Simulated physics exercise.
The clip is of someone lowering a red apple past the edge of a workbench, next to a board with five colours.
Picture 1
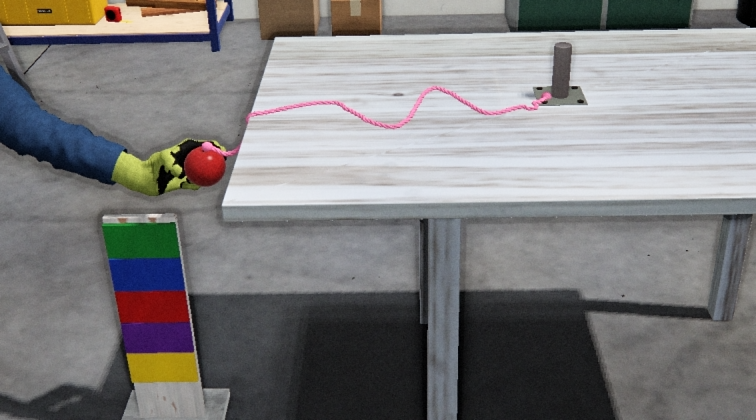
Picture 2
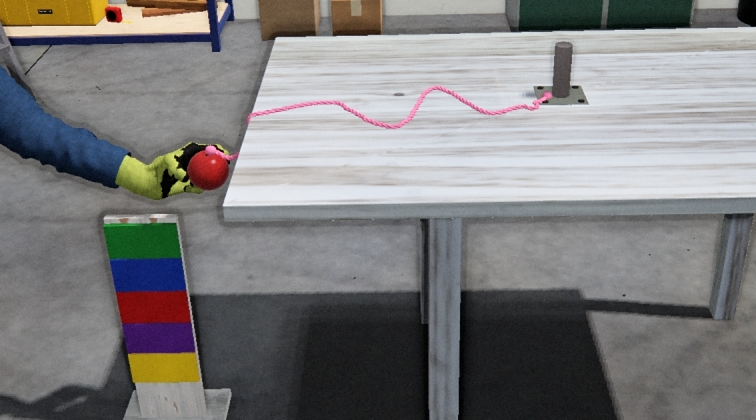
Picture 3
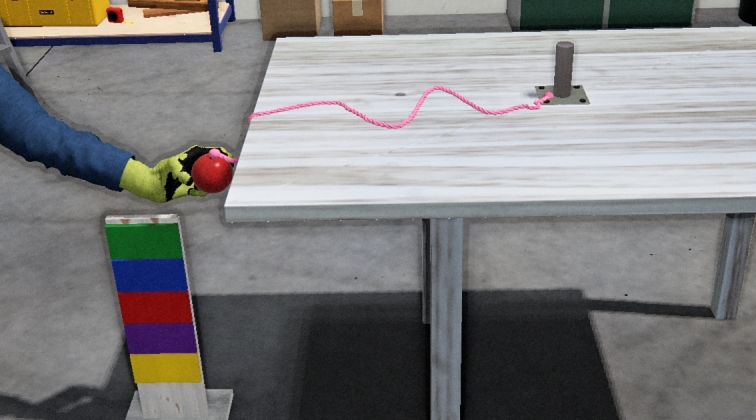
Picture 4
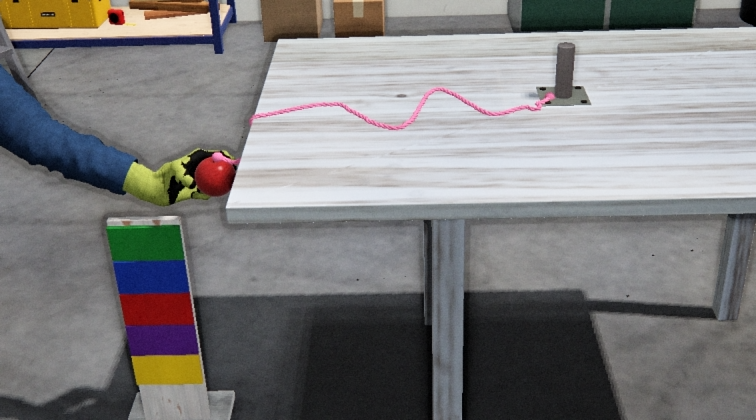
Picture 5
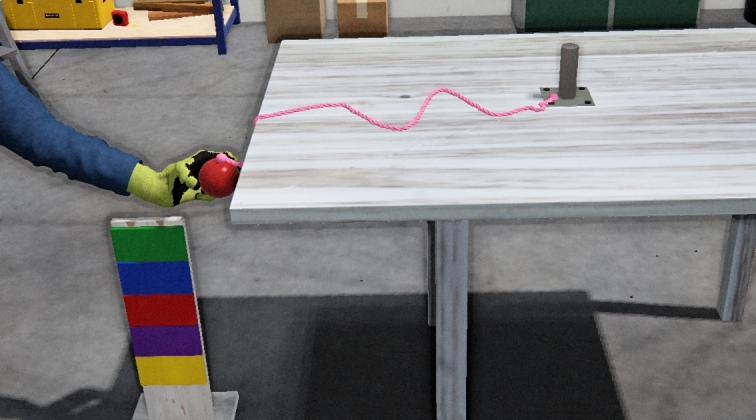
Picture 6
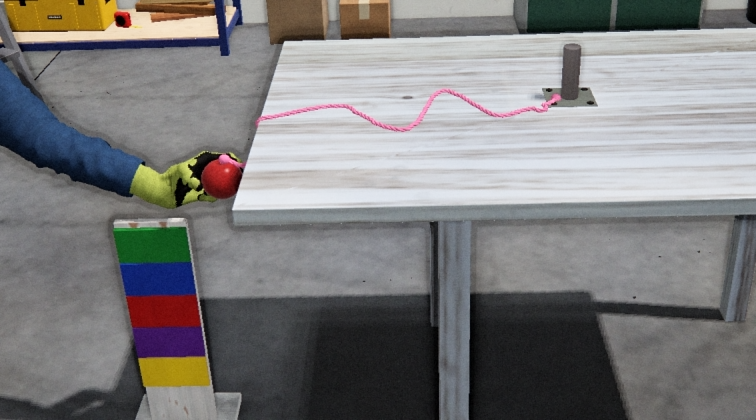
A gloved hand slightly lowers a round red object beside a table holding pink cord.
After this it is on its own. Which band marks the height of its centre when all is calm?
At purple.
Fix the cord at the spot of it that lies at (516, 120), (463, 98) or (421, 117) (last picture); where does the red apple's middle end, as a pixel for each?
The places are (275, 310), (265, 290) and (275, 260).
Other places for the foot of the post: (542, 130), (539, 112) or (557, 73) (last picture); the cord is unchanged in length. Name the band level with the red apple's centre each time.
Taking them in turn: Yellow; yellow; purple.
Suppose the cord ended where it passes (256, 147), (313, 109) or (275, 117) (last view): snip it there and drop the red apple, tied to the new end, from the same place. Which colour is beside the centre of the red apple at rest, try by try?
It would be red; green; blue.
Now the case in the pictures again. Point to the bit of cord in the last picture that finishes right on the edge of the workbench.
That spot is around (391, 128).
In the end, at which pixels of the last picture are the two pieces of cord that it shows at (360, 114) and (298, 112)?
They go to (266, 165) and to (276, 228).
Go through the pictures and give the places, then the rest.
In the first frame, red apple (205, 167); green (141, 242); blue (146, 276); red (152, 308); purple (157, 339); yellow (162, 369).
In the second frame, red apple (208, 170); cord through (525, 106) (456, 96) (413, 112) (355, 113) (276, 111).
In the third frame, red apple (212, 173).
In the fourth frame, red apple (215, 177); cord through (528, 107) (458, 97) (416, 113) (358, 114) (279, 113).
In the fifth frame, red apple (219, 178).
In the sixth frame, red apple (222, 179); cord through (534, 109) (464, 98) (422, 115) (364, 116) (285, 115).
A little later, apple near (250, 343); level with purple.
Next, apple near (314, 322); level with purple.
Later still, apple near (268, 338); level with purple.
When it is over, apple near (285, 333); level with purple. Its centre hangs level with the purple band.
